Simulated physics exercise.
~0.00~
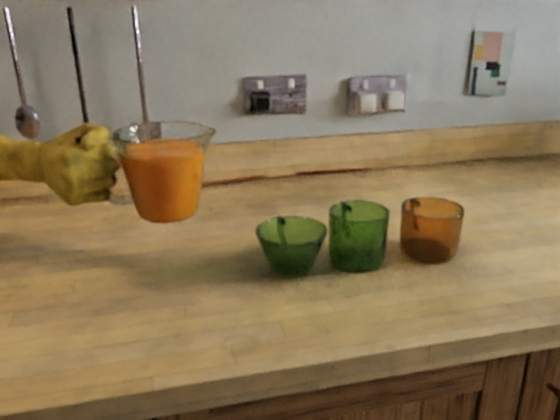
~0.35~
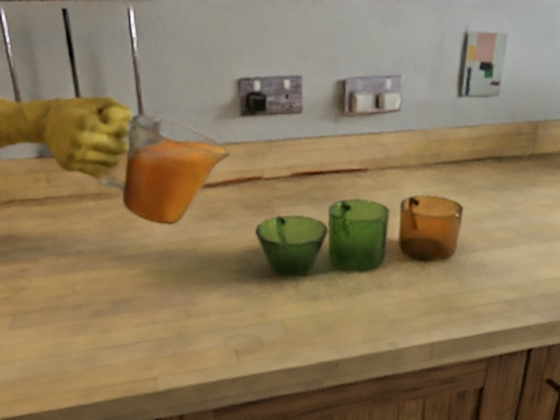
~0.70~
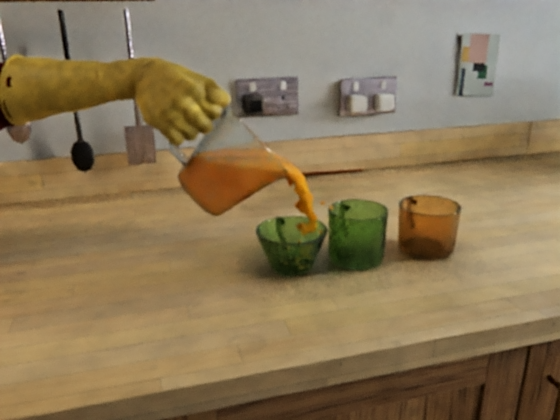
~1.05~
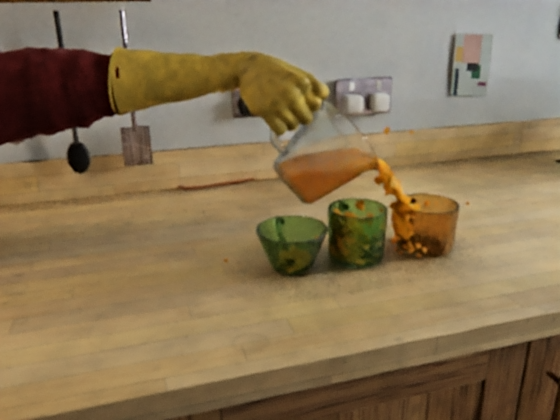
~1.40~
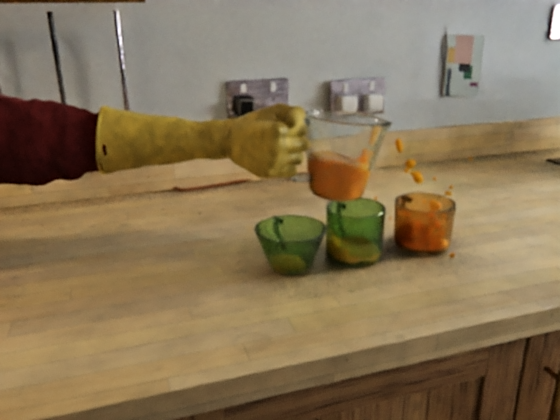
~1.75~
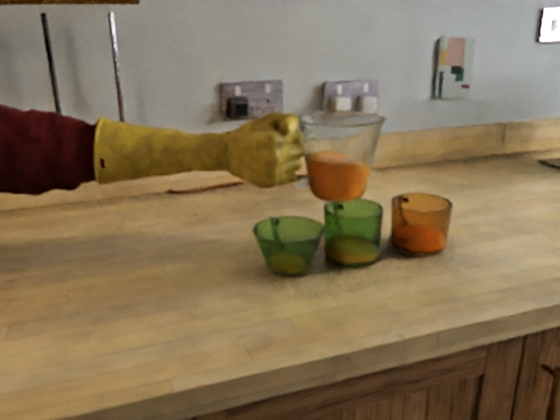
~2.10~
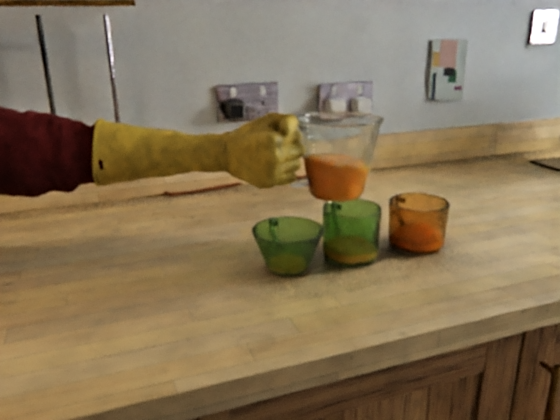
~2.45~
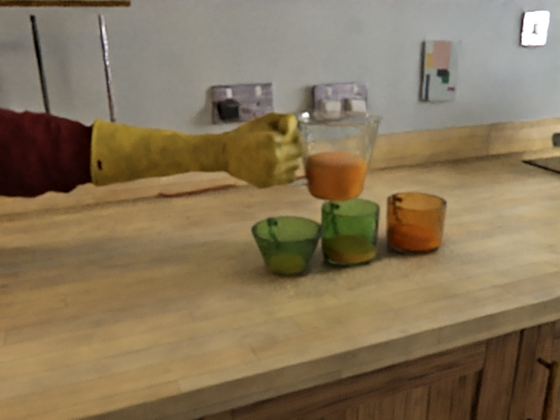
Orange juice streamed from a glass jug as a yellow-gloved hand tipped it and swept right over two green cups and an amber one, splashing a little, then levelled it, leaving some juice in all three and plenty in the jug.
